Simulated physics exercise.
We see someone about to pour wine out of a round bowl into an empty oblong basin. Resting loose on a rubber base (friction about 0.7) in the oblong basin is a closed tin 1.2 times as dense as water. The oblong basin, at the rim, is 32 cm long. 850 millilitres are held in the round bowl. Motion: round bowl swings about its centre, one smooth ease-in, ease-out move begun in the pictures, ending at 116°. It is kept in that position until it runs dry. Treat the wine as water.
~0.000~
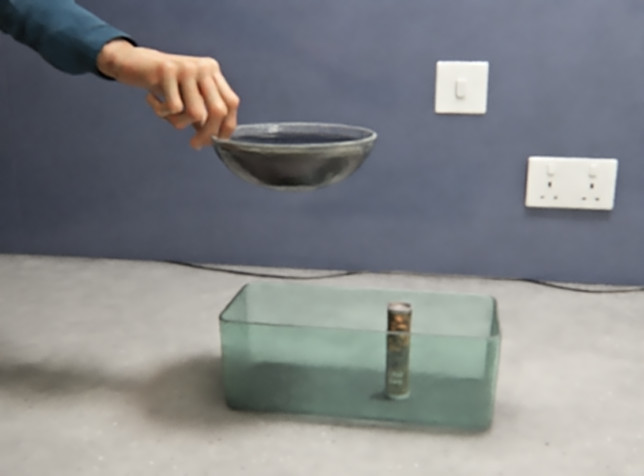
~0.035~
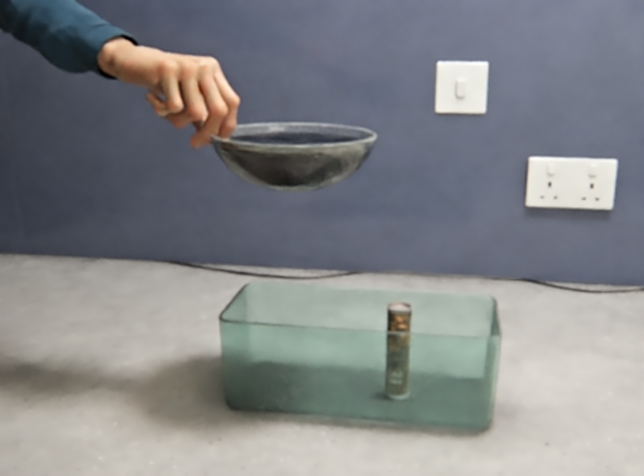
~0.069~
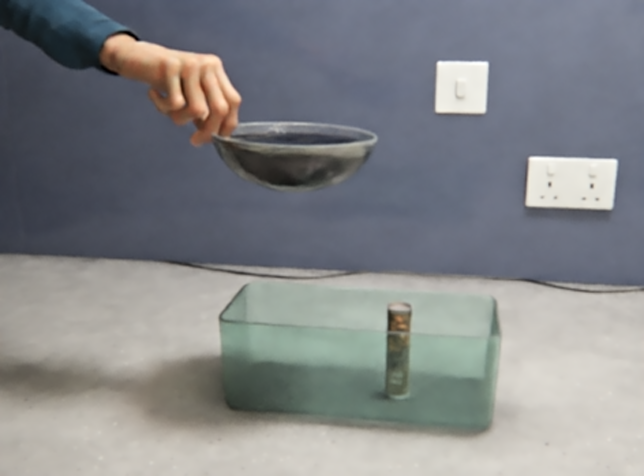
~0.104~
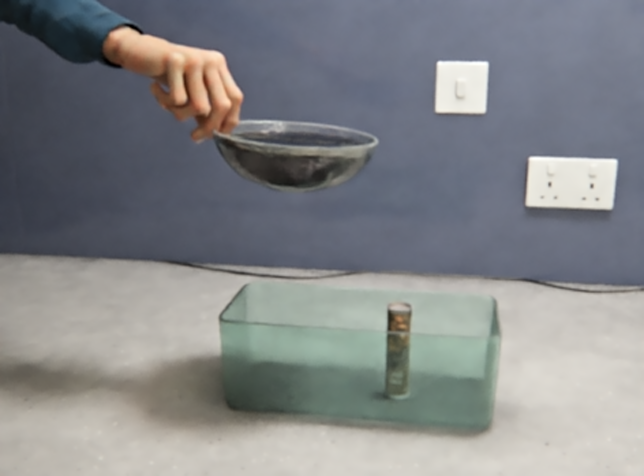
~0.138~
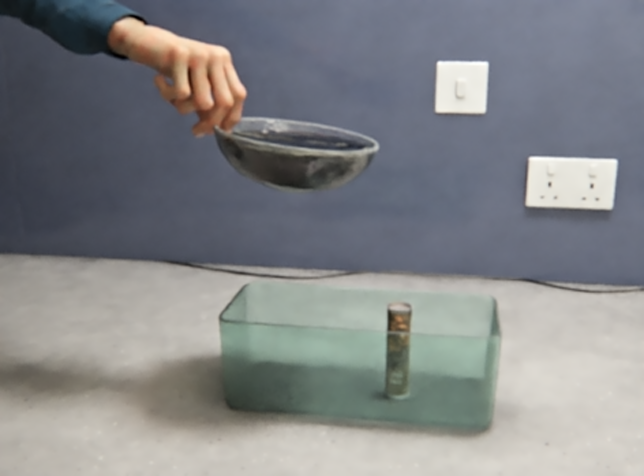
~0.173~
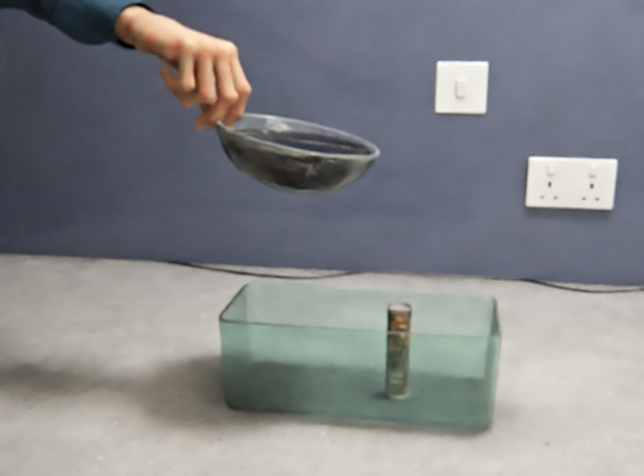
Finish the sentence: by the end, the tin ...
By the end, the tin is still upright.
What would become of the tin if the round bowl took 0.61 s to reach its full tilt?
Result: Tin upright.
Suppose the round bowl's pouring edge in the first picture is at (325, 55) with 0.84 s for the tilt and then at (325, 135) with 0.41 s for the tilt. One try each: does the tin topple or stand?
In the first try it remains standing; in the second it comes down.
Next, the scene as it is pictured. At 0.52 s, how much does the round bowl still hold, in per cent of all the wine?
Around 10 in a hundred.
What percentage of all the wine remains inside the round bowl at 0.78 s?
Around 0 percent of it.
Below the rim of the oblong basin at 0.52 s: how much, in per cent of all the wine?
Around 24%.
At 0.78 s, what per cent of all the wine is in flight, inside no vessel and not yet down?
Near 18 percent.
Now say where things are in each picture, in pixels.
In the first frame, tilt 0°; pouring edge (375, 138); surface from (221, 141) to (371, 144); the oblong basin's rim runs from (233, 301) to (498, 317); the tin's top is at (399, 310).
In the second frame, tilt 1°; pouring edge (375, 138); surface from (221, 140) to (371, 144).
In the third frame, tilt 2°; pouring edge (375, 141); surface from (221, 139) to (371, 145).
In the fourth frame, tilt 4°; pouring edge (376, 144); surface from (222, 137) to (372, 148).
In the fifth frame, tilt 8°; pouring edge (377, 149); surface from (224, 135) to (374, 150).
In the sixth frame, tilt 12°; pouring edge (377, 155); surface from (227, 133) to (376, 153).
Then, 0.52 s in, the tilt is 80° and 10 per cent is still to pour; the tin stands where it began.
Then, 0.78 s in, the tilt is 115° and 0 per cent is still to pour; the tin stands where it began.
Then, 1.05 s in, the tilt is 116° and 0 per cent is still to pour; the tin stands where it began.
Then, 1.34 s in, the tilt is 116° and 0 per cent is still to pour; the tin stands where it began.
Finally, the tin stands where it began.
